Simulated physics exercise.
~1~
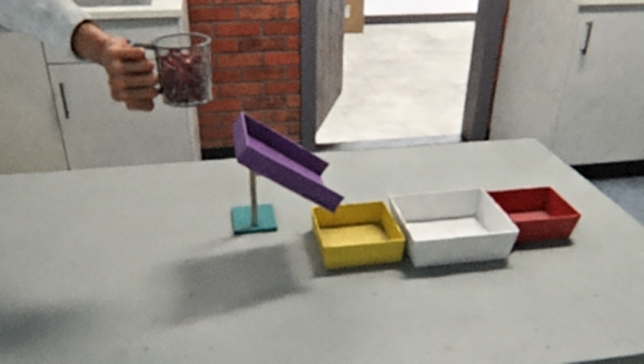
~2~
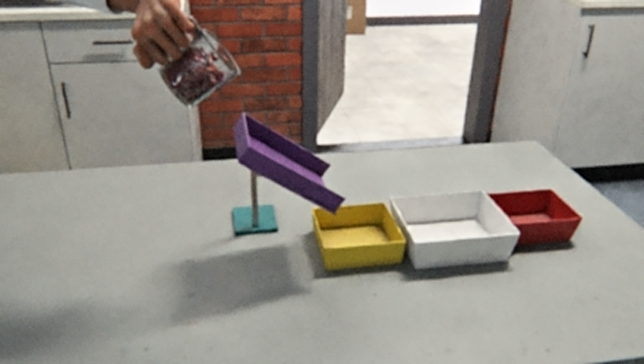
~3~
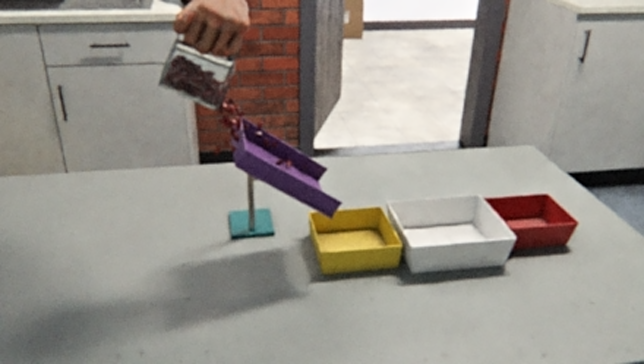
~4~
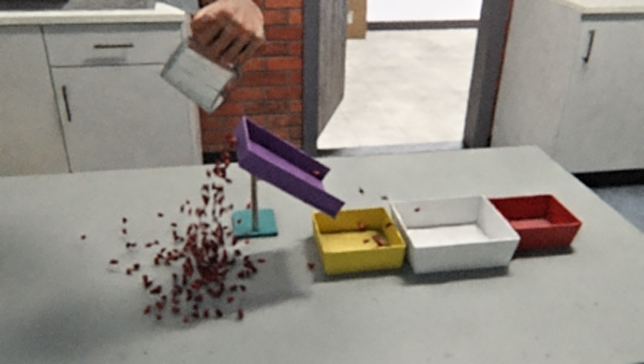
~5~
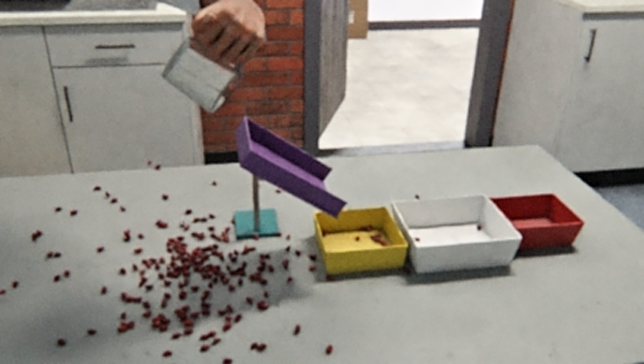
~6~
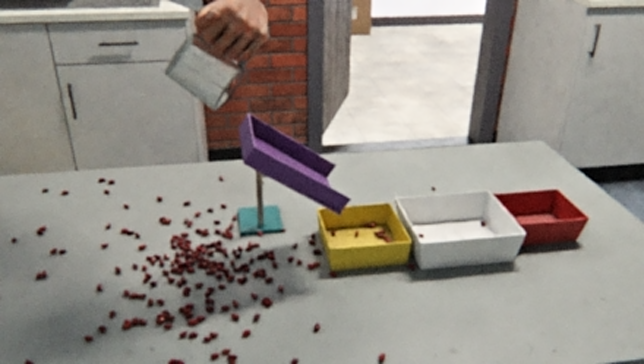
On a grey tabletop in a room with pale cabinets, a brick wall and an open doorway, a slightly swaying view looks down from the front. A purple chute on a teal-based stand slopes right toward a yellow tin, with a white tin and a red tin beyond. At upper left, a hand holds a clear cup of dark red beans, moves it over the chute's raised end and tips it. Beans begin landing on the chute, then many pour down beside the stand. The emptied cup stays upturned as most beans lie scattered across the table, with a few in the yellow tin.
